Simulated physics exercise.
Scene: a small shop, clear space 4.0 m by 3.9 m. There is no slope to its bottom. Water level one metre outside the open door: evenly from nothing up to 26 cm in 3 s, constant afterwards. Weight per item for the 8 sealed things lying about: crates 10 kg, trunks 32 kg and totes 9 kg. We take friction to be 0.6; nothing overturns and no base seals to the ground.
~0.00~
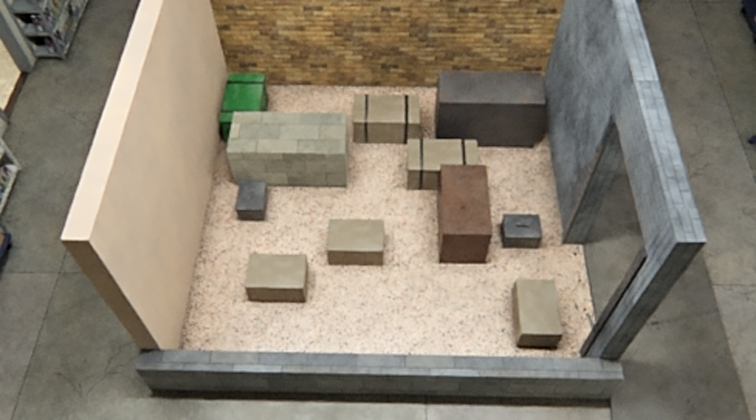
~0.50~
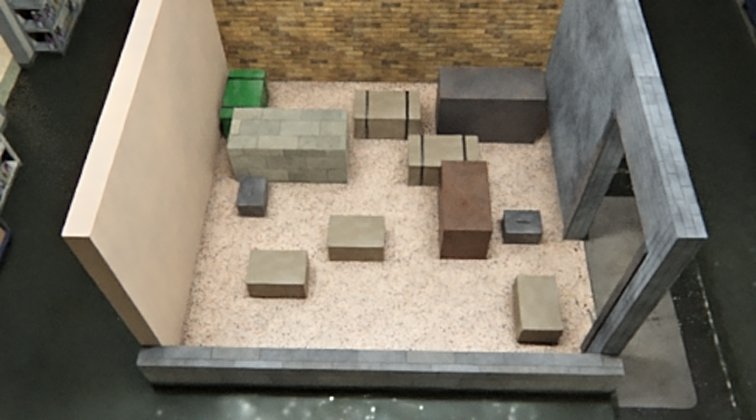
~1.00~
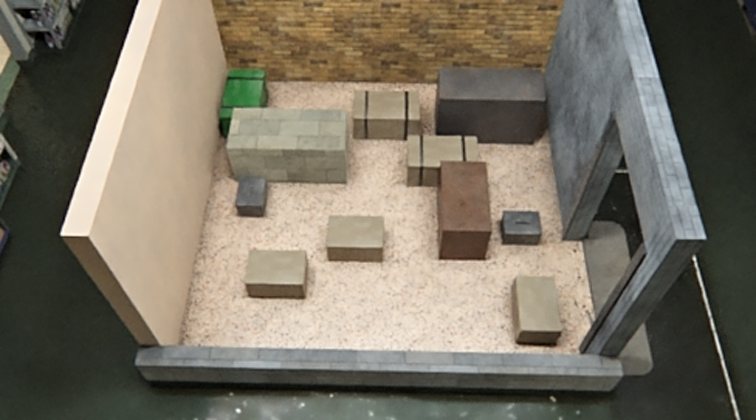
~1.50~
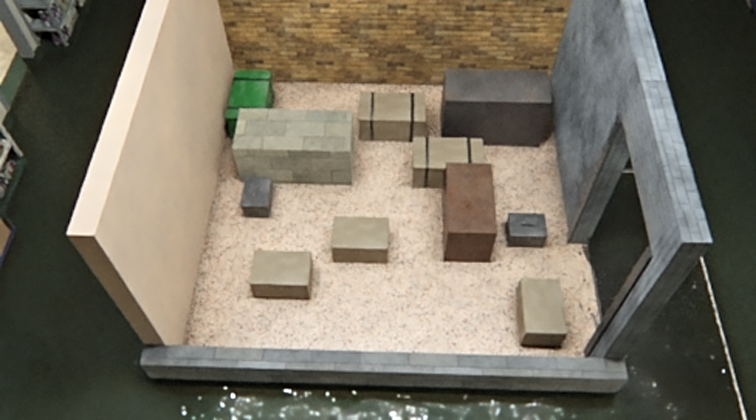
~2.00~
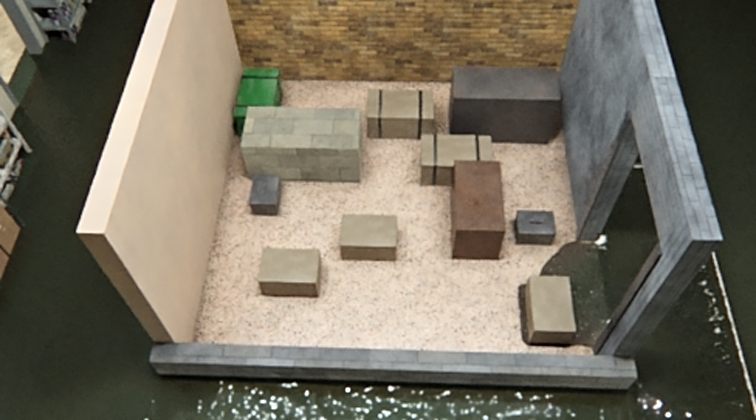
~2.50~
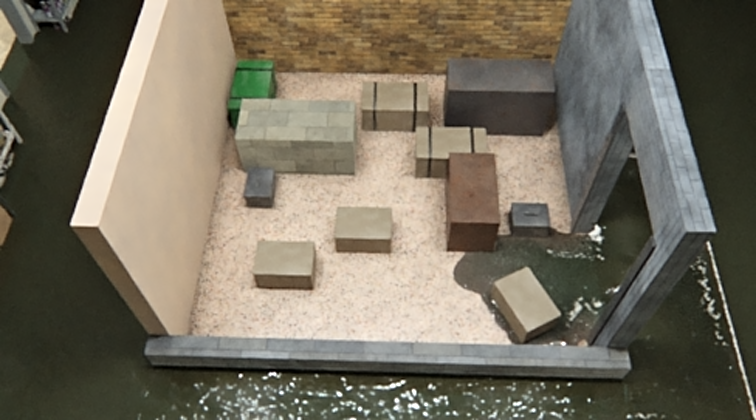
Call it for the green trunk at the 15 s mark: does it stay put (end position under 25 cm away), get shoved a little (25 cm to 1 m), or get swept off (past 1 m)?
It gets shoved a little.
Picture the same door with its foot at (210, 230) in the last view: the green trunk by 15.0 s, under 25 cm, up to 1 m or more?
Then the green trunk barely shifts.
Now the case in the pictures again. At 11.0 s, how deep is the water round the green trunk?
Depth: About 12 cm.
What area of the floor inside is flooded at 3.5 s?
Somewhere about 4.0 m2, give or take.
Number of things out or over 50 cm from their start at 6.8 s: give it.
By then the count is 4.
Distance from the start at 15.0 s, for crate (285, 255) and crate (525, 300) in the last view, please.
In that order: 100 cm, 200 cm.
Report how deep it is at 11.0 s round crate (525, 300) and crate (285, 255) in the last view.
Some 12 cm at the first, some 16 cm at the second.
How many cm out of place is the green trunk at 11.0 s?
It is about 100 cm out of place by then.
After 3.5 s the green trunk is near (251, 84), 0.0 m from its start, aground; 0 afloat.
After 6.8 s the green trunk is near (256, 80), 0.1 m from its start, aground; 4 afloat.
After 11.0 s the green trunk is near (335, 87), 1.0 m from its start, afloat; 8 afloat.
After 15.0 s the green trunk is near (298, 73), 0.6 m from its start, afloat; 8 afloat.
